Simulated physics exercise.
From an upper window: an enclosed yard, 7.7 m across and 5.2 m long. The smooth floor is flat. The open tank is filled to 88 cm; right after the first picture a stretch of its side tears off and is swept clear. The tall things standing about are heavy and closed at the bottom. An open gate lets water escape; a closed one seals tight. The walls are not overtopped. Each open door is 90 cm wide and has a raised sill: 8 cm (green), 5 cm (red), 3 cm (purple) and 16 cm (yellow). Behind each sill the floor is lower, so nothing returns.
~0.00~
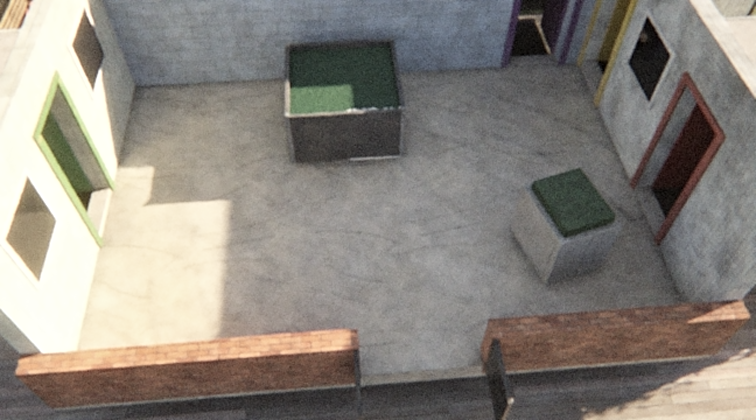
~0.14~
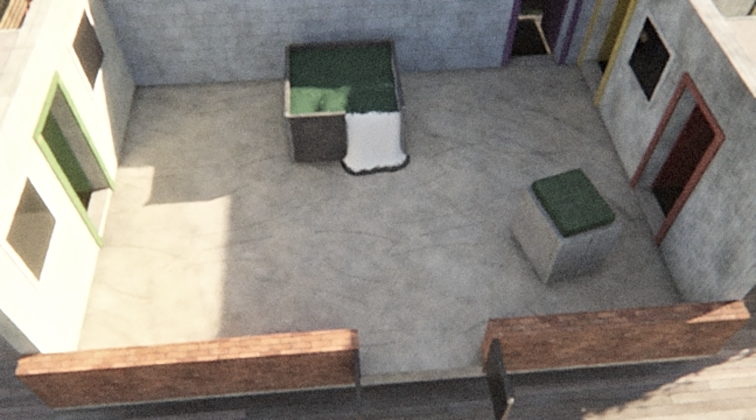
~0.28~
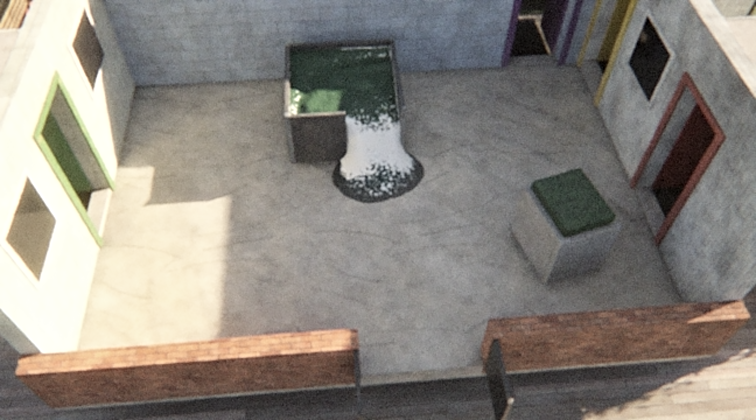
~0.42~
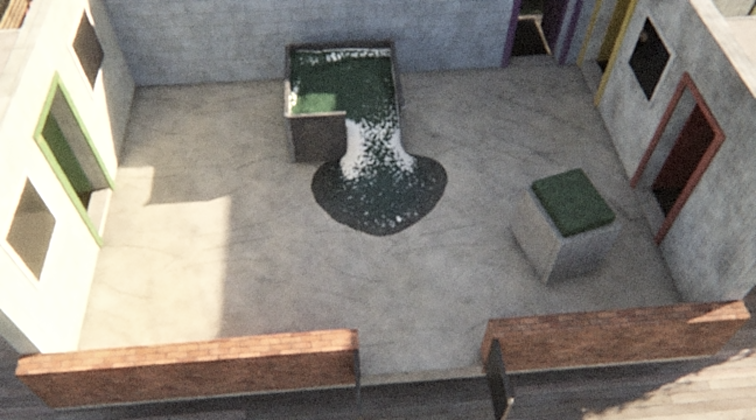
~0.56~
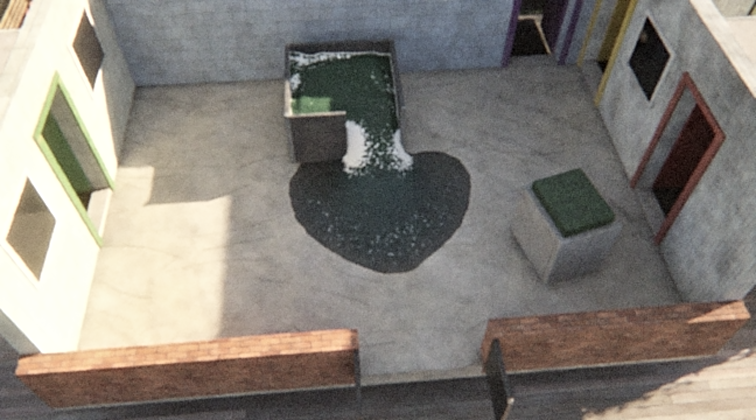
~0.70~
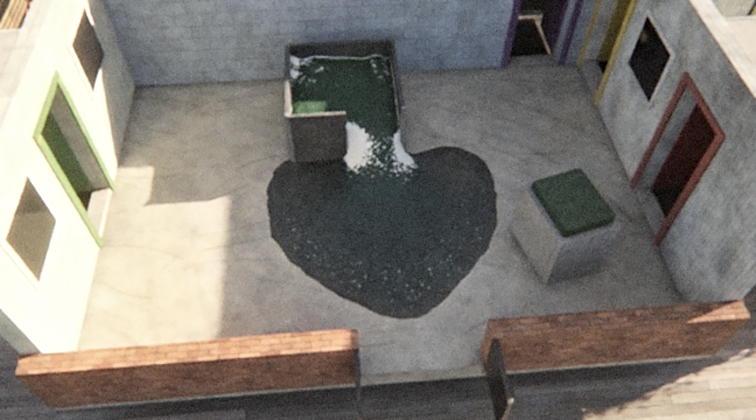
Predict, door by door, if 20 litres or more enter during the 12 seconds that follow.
The water let in: At the green door it keeps below the limit; at the red door it does not reach the limit; at the purple door it passes the limit; at the yellow door it stays under the limit.
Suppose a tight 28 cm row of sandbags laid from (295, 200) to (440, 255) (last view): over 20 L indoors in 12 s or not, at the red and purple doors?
Against that limit: Red past it, purple over.
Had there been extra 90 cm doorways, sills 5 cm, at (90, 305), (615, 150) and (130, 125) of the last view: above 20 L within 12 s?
In turn: Past it, not over, under.
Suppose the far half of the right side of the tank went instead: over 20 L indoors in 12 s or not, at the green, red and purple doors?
Against that limit: Green not over, red over, purple over.
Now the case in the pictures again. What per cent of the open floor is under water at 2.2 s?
About 40 per cent.
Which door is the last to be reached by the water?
The purple one.
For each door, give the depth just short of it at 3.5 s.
Depths in cm: Green 2, red 7, purple 0, yellow 1.
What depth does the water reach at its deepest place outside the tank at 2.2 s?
Roughly 27 cm.
After 1.4 s water covers 35 % of the floor and is deepest (33 cm) near (380, 167); green door not reached, red door not reached, purple door not reached, yellow door not reached.
After 2.2 s water covers 40 % of the floor and is deepest (27 cm) near (517, 344); green door not reached, red door 1 cm at the sill, 0 L in, purple door not reached, yellow door not reached.
After 3.5 s water covers 50 % of the floor and is deepest (18 cm) near (686, 330); green door 2 cm at the sill, 0 L in, red door 7 cm at the sill, 7 L in, purple door not reached, yellow door not reached.
After 7.0 s water covers 85 % of the floor and is deepest (8 cm) near (575, 70); green door 4 cm at the sill, 0 L in, red door 5 cm at the sill, 11 L in, purple door 8 cm at the sill, 14 L in, yellow door 6 cm at the sill, 0 L in.
After 12.0 s water covers 95 % of the floor and is deepest (7 cm) near (328, 84); green door 2 cm at the sill, 0 L in, red door 3 cm at the sill, 11 L in, purple door 4 cm at the sill, 46 L in, yellow door 4 cm at the sill, 0 L in.
